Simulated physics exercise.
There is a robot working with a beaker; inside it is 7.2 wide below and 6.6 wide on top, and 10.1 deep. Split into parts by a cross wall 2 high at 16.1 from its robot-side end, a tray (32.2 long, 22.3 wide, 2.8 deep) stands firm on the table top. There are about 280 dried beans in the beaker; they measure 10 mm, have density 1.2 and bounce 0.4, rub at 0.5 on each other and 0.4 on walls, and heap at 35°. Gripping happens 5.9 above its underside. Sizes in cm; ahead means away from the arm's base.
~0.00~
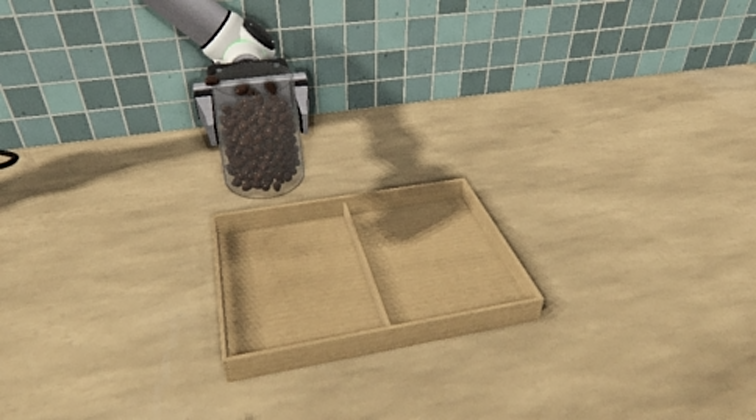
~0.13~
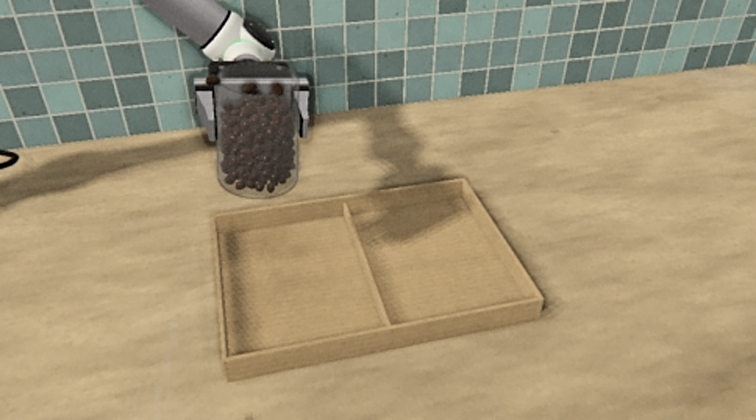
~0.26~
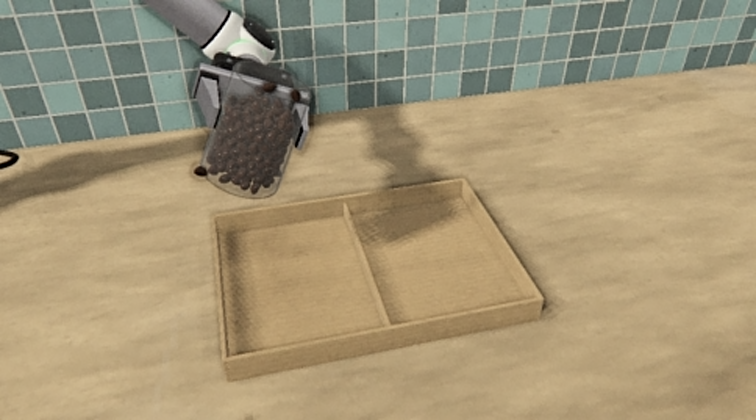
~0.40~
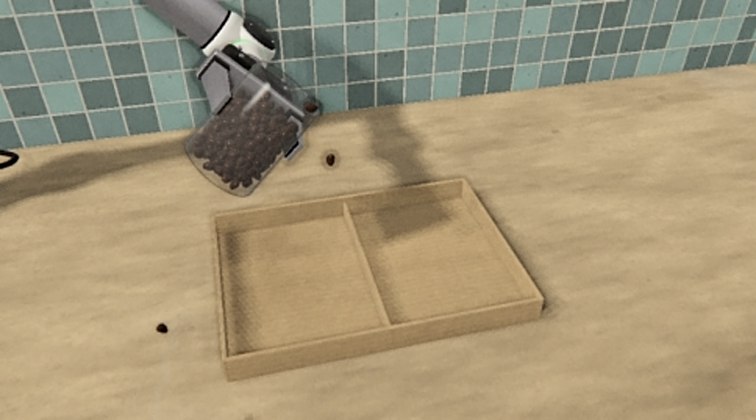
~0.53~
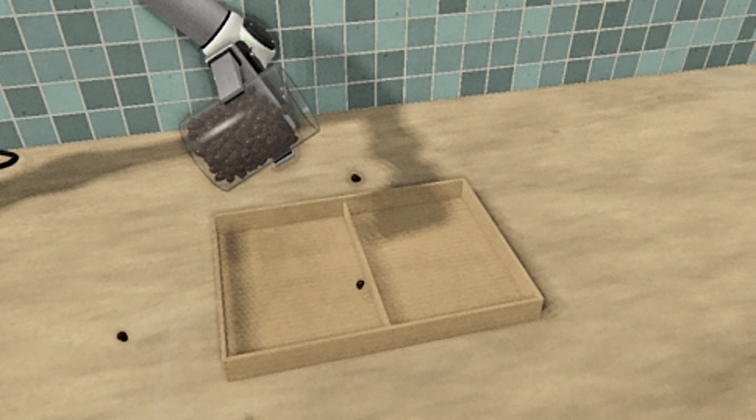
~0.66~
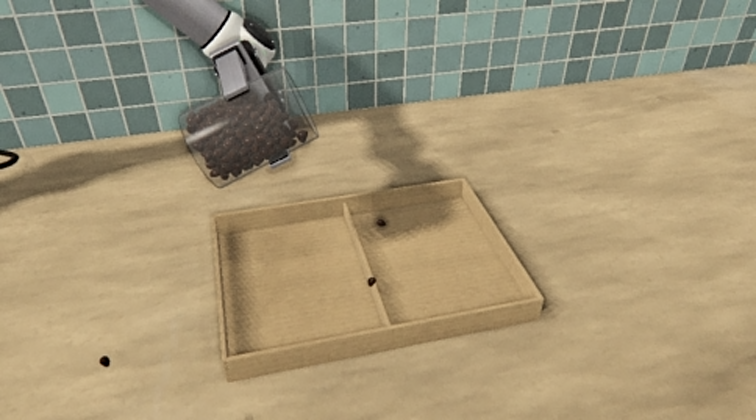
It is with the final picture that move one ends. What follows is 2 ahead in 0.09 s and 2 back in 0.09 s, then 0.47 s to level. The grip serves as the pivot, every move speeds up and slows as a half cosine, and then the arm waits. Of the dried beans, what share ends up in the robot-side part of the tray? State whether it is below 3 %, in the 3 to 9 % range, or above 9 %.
It is below 3 %.
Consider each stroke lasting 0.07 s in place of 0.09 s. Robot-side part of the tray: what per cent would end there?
Roughly 0 percent then.
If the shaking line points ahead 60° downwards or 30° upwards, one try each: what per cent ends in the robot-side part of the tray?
Roughly 0 per cent, then 5 per cent.
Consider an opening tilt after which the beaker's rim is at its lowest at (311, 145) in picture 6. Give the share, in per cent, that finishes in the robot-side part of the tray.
The share is about 10 percent.
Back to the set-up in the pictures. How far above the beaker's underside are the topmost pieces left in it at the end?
Around 9.5 cm up.
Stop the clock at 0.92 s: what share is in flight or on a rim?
About 1 %.
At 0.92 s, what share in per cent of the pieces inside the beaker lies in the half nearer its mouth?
Near 40 in a hundred.
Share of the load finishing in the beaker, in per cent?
End share: Around 95 per cent.
After 0.92 s, tilted 63° forward, highest piece 23 above the table; 278 in the beaker, 1 in the robot-side part, 1 in the far-side part, 1 on the table or floor, 4 in flight or on a rim.
After 1.18 s, tilted 12° forward, highest piece 25 above the table; 275 in the beaker, 5 in the far-side part, 3 in the robot-side part, 1 on the table or floor, 1 in flight or on a rim.
After 1.51 s, level, highest piece 25 above the table; 275 in the beaker, 5 in the far-side part, 4 in the robot-side part, 1 on the table or floor.
After 2.56 s, level, highest piece 24 above the table; 275 in the beaker, 5 in the far-side part, 4 in the robot-side part, 1 on the table or floor.
In the end, 275 in the beaker, 5 in the far-side part, 4 in the robot-side part, 1 on the table or floor. That is 1 % in the robot-side part of the tray.
